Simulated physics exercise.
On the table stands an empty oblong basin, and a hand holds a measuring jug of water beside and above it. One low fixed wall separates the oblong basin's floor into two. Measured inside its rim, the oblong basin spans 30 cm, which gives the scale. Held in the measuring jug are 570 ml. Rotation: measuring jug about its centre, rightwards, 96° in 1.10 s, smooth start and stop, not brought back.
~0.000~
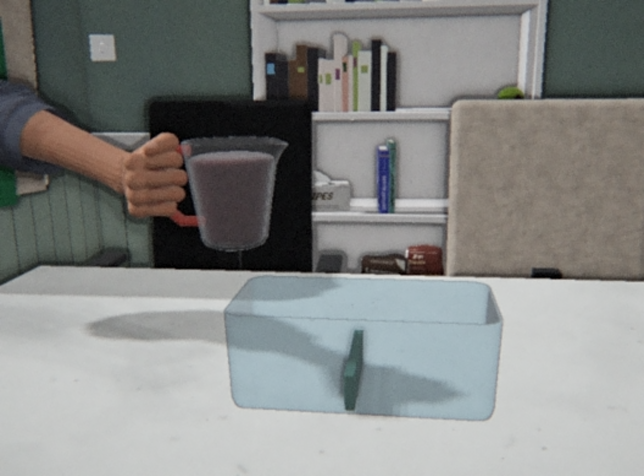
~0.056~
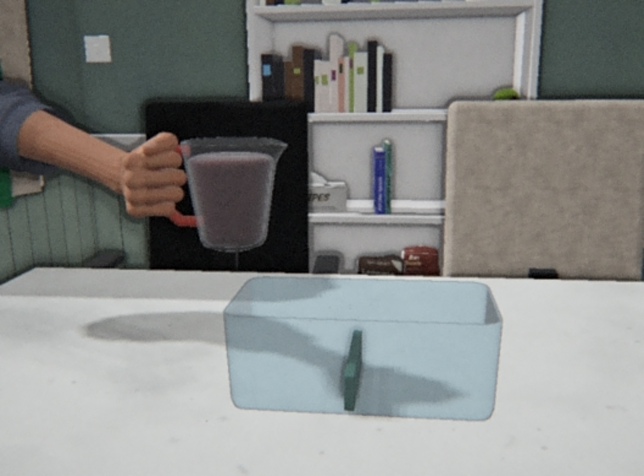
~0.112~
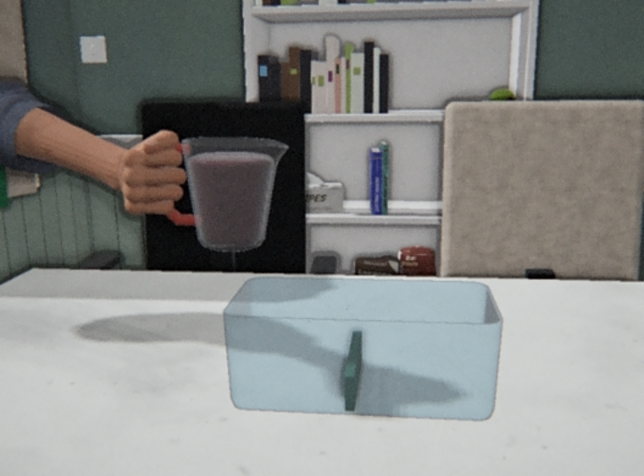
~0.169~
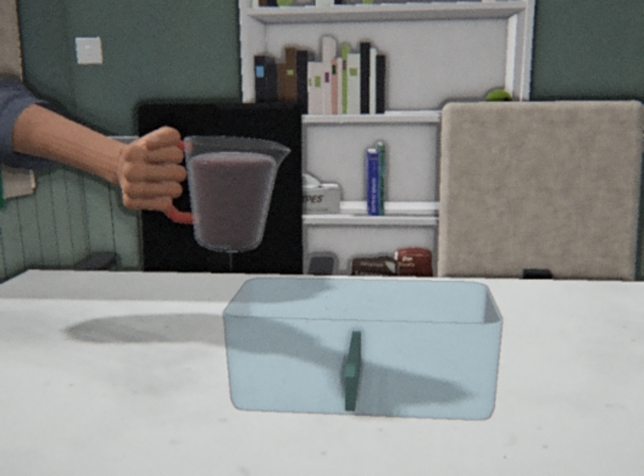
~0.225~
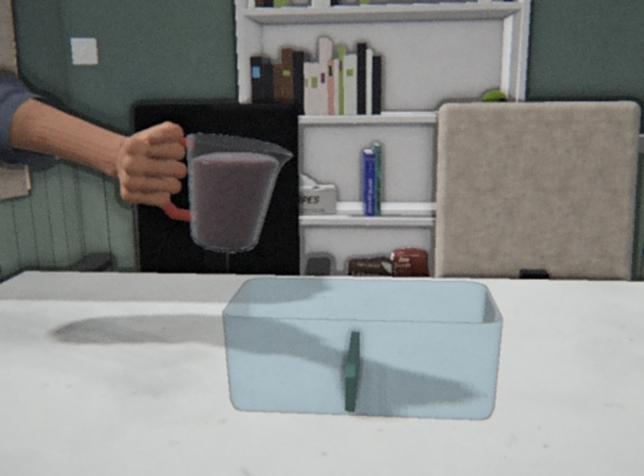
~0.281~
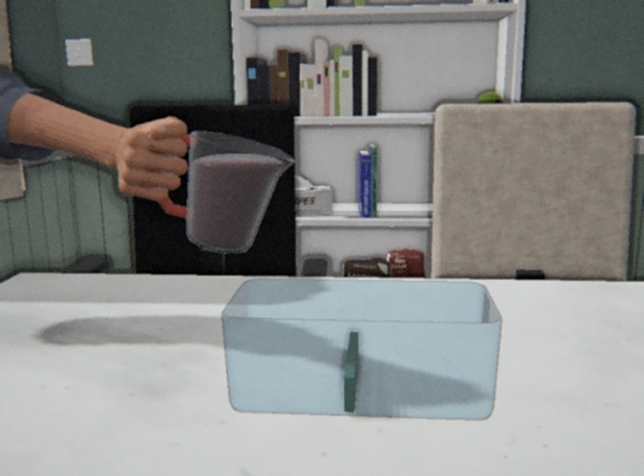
The video shows a hand holding a clear measuring jug of dark-looking liquid above and to the left of an empty, pale blue oblong basin on a white table, then slowly tilting the jug slightly to the right.
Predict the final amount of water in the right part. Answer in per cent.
The right part ends with roughly 47 per cent.
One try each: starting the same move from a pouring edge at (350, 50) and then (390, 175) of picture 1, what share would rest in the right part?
Result: 90 per cent, then 95 per cent.
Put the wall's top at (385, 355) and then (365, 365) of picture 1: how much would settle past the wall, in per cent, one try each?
Some 5 in a hundred, then some 30 in a hundred.
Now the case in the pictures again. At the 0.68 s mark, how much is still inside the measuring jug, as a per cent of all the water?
At that time about 76 in a hundred parts are still held.
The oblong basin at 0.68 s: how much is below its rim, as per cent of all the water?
Near 7 in a hundred.
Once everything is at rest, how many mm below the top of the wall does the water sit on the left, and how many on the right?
The left side gives some 28 mm, the right side some 30 mm.
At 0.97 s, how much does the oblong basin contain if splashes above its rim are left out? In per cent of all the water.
Near 56 in a hundred.
Then, 0.68 s in, the tilt is 65° and 75 per cent is still to pour, 3 is left of the wall and 5 right of it.
Then, 0.97 s in, the tilt is 93° and 27 per cent is still to pour, 19 is left of the wall and 37 right of it.
Then, 1.27 s in, the tilt is 96° and 3 per cent is still to pour, 48 is left of the wall and 47 right of it.
Then, 1.60 s in, the tilt is 96° and 0 per cent is still to pour, 52 is left of the wall and 47 right of it.
Finally, 52 per cent lies left of the wall, 47 right of it and 1 outside.
